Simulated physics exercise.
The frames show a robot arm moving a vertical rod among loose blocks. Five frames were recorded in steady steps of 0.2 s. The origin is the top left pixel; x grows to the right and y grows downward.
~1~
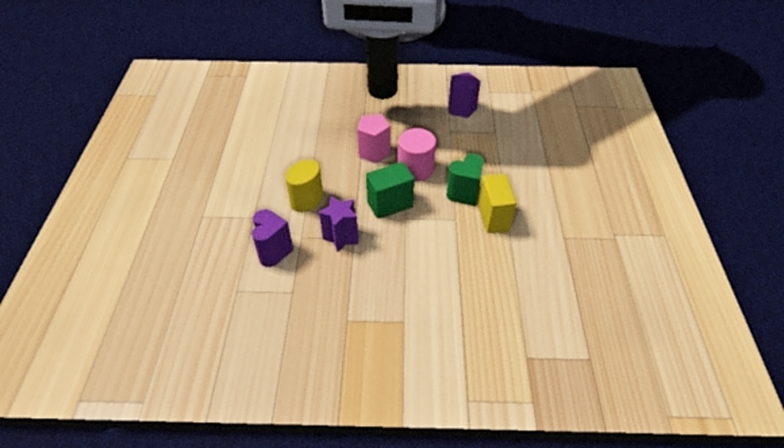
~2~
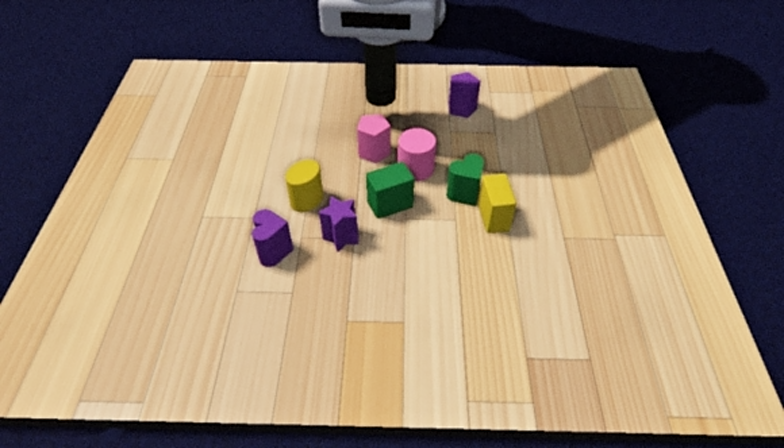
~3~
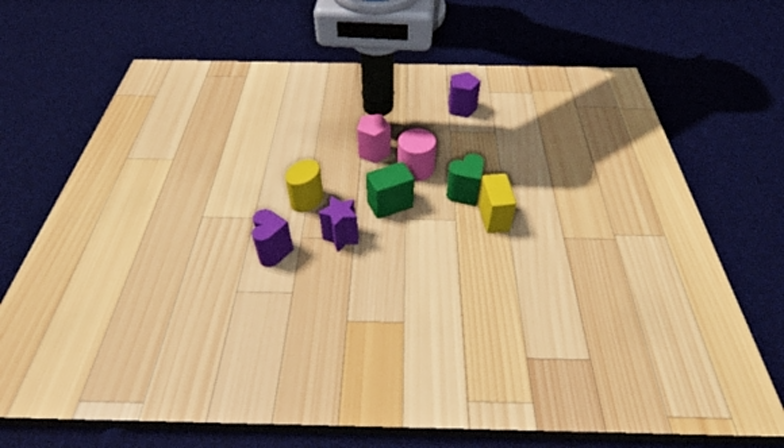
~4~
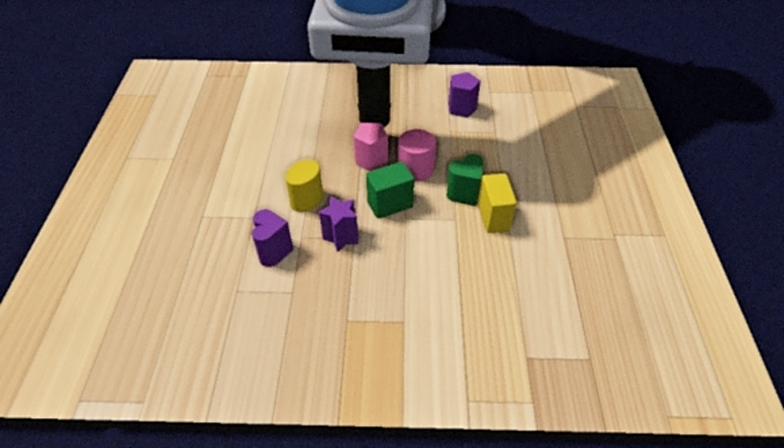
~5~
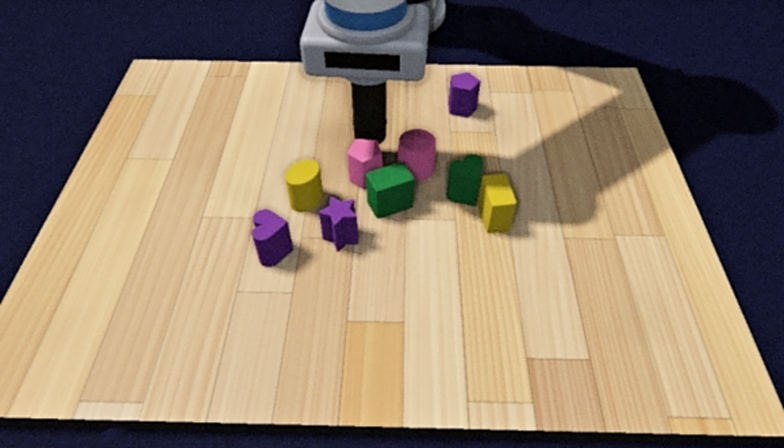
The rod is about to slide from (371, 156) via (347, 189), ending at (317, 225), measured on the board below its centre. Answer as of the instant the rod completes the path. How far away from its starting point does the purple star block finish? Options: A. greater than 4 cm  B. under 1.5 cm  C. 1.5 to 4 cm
Choice C: 1.5 to 4 cm.
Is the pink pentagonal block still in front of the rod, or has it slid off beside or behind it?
My guess is it ends up beside or behind the rod.
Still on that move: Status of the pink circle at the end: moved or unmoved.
That block is not shifted.
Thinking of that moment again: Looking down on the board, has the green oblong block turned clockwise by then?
In short: No.
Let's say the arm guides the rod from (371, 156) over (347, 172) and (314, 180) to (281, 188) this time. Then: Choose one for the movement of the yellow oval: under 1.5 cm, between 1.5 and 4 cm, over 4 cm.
The shift is from 1.5 to 4 cm.
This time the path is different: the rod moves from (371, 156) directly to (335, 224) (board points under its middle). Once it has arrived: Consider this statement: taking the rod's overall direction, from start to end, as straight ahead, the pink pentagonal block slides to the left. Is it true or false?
Answer: True.
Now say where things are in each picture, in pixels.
The first frame shows rod's lower end (383, 92); yellow oval (303, 171); purple star block (339, 209); pink pentagonal block (373, 123); green oblong block (390, 175); pink circle (417, 140).
The second frame shows rod (381, 99); blocks still.
The third frame shows rod (378, 108); blocks still.
The fourth frame shows rod (375, 121); pink pentagonal block (371, 132).
The fifth frame shows rod (370, 137); yellow oval (303, 171); purple star block (339, 209); pink pentagonal block (365, 149); green oblong block (390, 175); pink circle (417, 140).
The first path, step by step. One third of the way, rod (354, 159); pink pentagonal block (353, 173), turned 15° anticlockwise; green oblong block (390, 178), turned 20° anticlockwise.
Two thirds of the way, rod (335, 183); purple star block (337, 221); pink pentagonal block (345, 196), turned 25° anticlockwise; green oblong block (390, 180), turned 30° anticlockwise.
At the end, rod (314, 206); yellow oval (296, 173); purple star block (336, 235); pink pentagonal block (342, 210), turned 60° anticlockwise; green oblong block (390, 180), turned 30° anticlockwise; pink circle still.
